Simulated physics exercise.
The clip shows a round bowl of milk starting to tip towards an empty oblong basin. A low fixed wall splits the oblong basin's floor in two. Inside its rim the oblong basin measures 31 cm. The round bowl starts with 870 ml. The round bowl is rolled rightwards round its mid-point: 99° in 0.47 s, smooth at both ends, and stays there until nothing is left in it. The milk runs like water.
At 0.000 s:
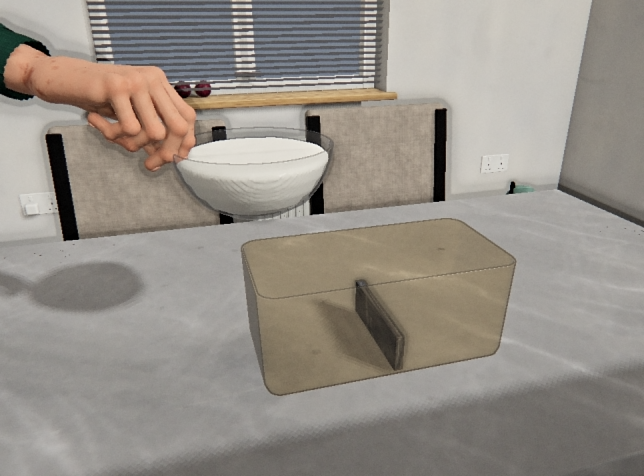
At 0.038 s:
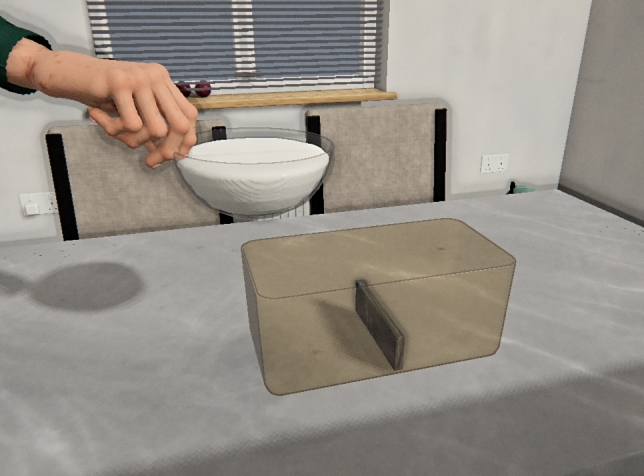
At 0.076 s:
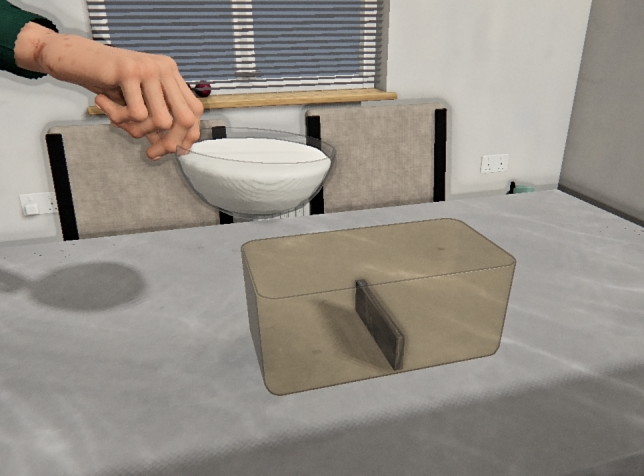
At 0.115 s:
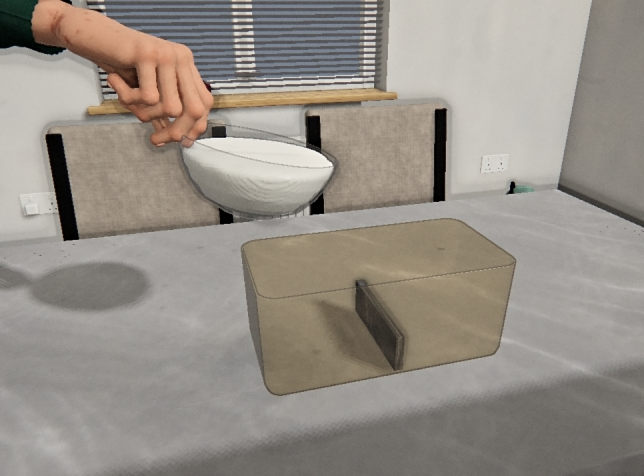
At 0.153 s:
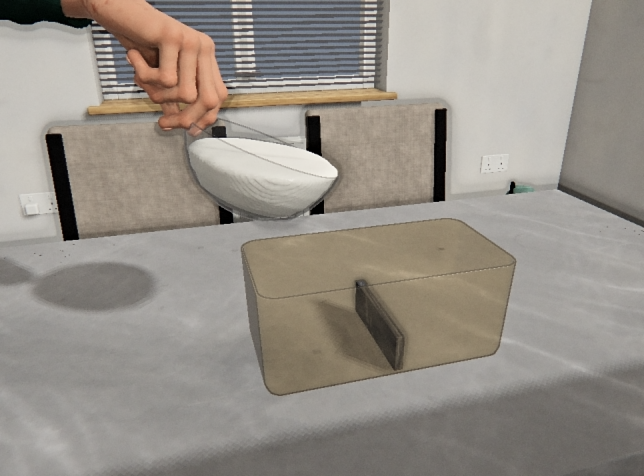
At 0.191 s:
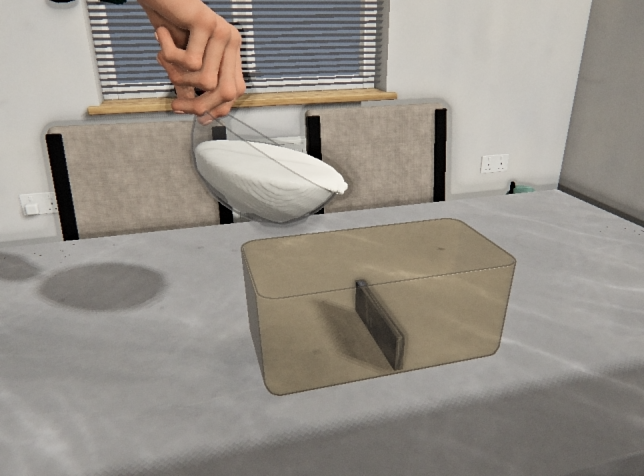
A hand in a dark green sleeve holds a clear round bowl of white milk above a grey table, seen from slightly above by a still camera. An empty, see-through brownish oblong basin with a dark upright divider stands to the right, before two beige chairs and a blinded window. The hand rises rightwards, tilting the bowl gently, then more steeply, until milk reaches its right rim and begins passing over.
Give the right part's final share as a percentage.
Roughly 24 per cent is past the wall.
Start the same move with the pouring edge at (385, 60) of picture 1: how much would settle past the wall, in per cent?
In that case some 65 per cent.
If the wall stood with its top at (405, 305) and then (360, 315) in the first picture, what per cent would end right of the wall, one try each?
First 15, then 45 per cent.
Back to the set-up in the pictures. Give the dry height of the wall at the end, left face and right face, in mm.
Left about 24 mm, right about 38 mm.
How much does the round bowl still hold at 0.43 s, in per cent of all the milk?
Some 8 per cent.
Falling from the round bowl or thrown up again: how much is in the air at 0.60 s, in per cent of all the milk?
Near 9 in a hundred.
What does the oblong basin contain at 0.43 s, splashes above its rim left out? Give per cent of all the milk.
Near 70 in a hundred.
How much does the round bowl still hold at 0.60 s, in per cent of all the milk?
Some 0 per cent.
By 0.43 s the tilt is 97° and 8 per cent is still to pour, 56 is left of the wall and 14 right of it.
By 0.60 s the tilt is 99° and 0 per cent is still to pour, 71 is left of the wall and 20 right of it.
By 0.77 s the tilt is 99° and 0 per cent is still to pour, 64 is left of the wall and 24 right of it.
By 0.97 s the tilt is 99° and 0 per cent is still to pour, 64 is left of the wall and 24 right of it.
At rest 64 per cent lies left of the wall, 24 right of it and 11 outside.
